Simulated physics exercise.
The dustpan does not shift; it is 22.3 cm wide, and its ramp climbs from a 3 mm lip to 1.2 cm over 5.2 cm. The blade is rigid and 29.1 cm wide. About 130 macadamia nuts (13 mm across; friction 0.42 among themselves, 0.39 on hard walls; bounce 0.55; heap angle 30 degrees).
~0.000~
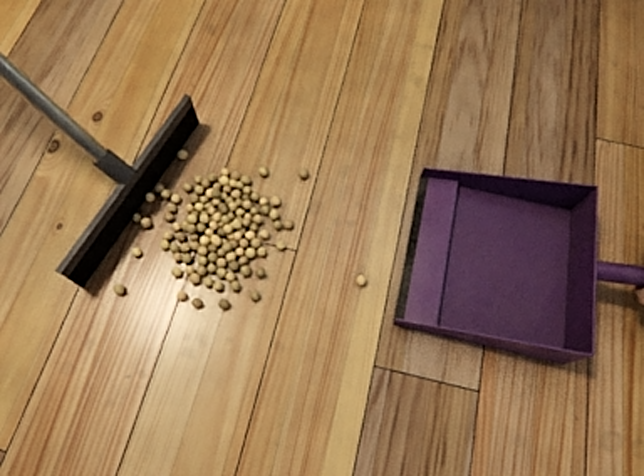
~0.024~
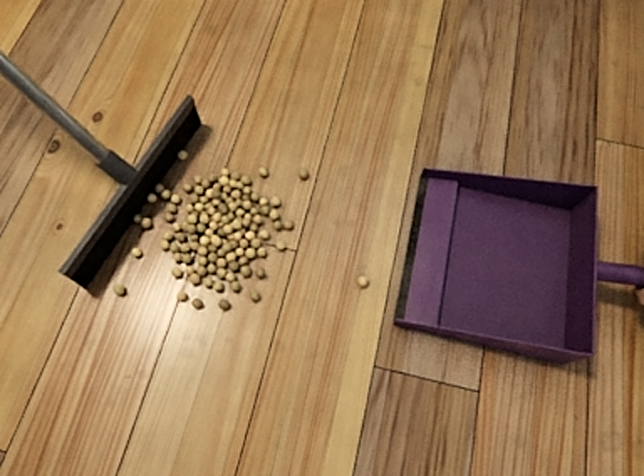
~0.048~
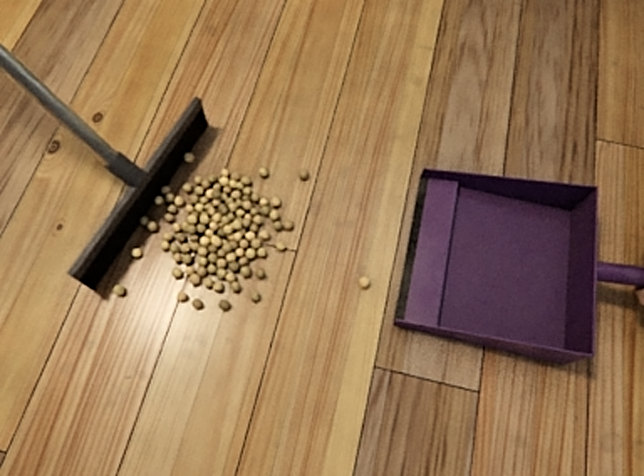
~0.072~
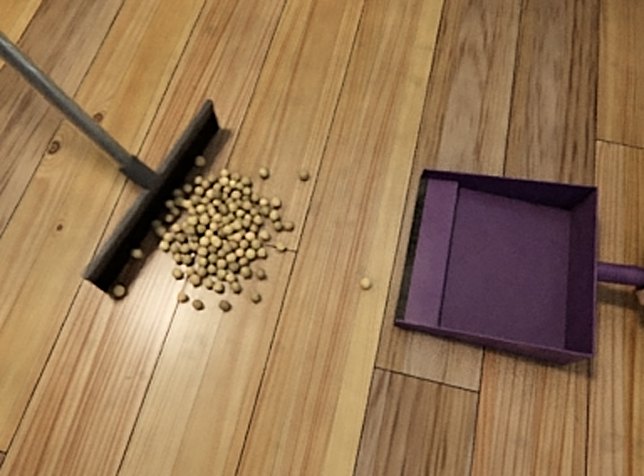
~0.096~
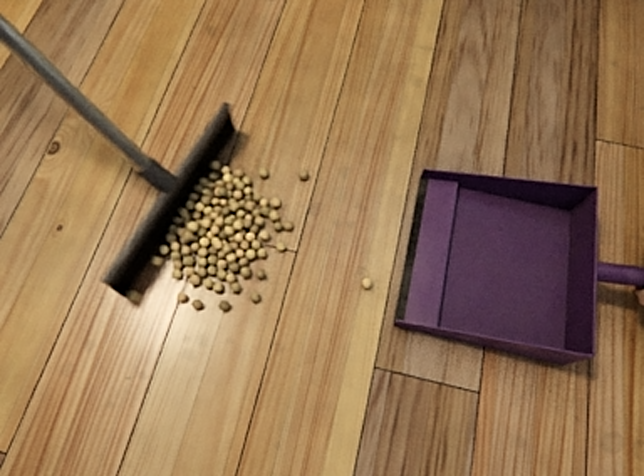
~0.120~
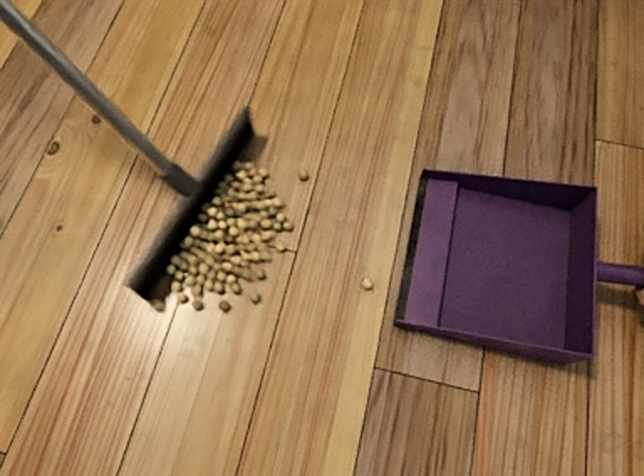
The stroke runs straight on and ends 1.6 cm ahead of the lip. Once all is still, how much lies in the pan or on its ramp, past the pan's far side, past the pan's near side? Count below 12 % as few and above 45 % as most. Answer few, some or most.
Pan some, far side few, near side some.
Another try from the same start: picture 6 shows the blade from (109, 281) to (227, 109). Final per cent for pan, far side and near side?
Pan 20, far 0, near 35.
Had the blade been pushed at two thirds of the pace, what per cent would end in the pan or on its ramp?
Then about 20 per cent.
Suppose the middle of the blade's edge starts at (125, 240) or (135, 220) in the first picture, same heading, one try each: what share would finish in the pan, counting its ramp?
Some 35 and 35 per cent.
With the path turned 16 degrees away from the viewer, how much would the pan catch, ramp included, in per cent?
In that case some 25 per cent.
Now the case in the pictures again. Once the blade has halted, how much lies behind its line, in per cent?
About 0 per cent.
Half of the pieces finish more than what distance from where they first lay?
About 34 cm.
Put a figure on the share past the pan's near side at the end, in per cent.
Roughly 35 per cent.
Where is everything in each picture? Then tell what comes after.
Blade from (64, 272) to (188, 102), moved 0.0 cm, 0 of the pieces shifted so far; middle of the pieces at (221, 224); pan at (501, 267), in the first frame.
Blade from (67, 273) to (191, 103), moved 0.4 cm, 0 of the pieces shifted so far; middle of the pieces at (221, 224), in the second frame.
Blade from (76, 275) to (198, 104), moved 1.4 cm, 8 of the pieces shifted so far; middle of the pieces at (221, 224), in the third frame.
Blade from (90, 278) to (210, 107), moved 3.2 cm, 11 of the pieces shifted so far; middle of the pieces at (222, 225), in the fourth frame.
Blade from (109, 282) to (227, 110), moved 5.6 cm, 52 of the pieces shifted so far; middle of the pieces at (224, 226), in the fifth frame.
Blade from (132, 286) to (247, 113), moved 8.6 cm, 113 of the pieces shifted so far; middle of the pieces at (232, 229); pan at (501, 268). Its pace works out near 1.23 m/s, heading 3 degrees away from the viewer's side, in the sixth frame.
After 0.23 s, middle of the blade 16 cm from the lip; 0 % over the lip, far side 0 %, near side 25 %.
After 0.31 s, middle of the blade 7 cm from the lip; 0 % over the lip, far side 0 %, near side 30 %.
Then, at 0.52 s, middle of the blade 5 cm from the lip; 35 % over the lip, far side 5 %, near side 35 %.
In the end, at 2.0 s, pan 30 %, far side 5 %, near side 35 %, in front of the lip or behind the blade 35 %.
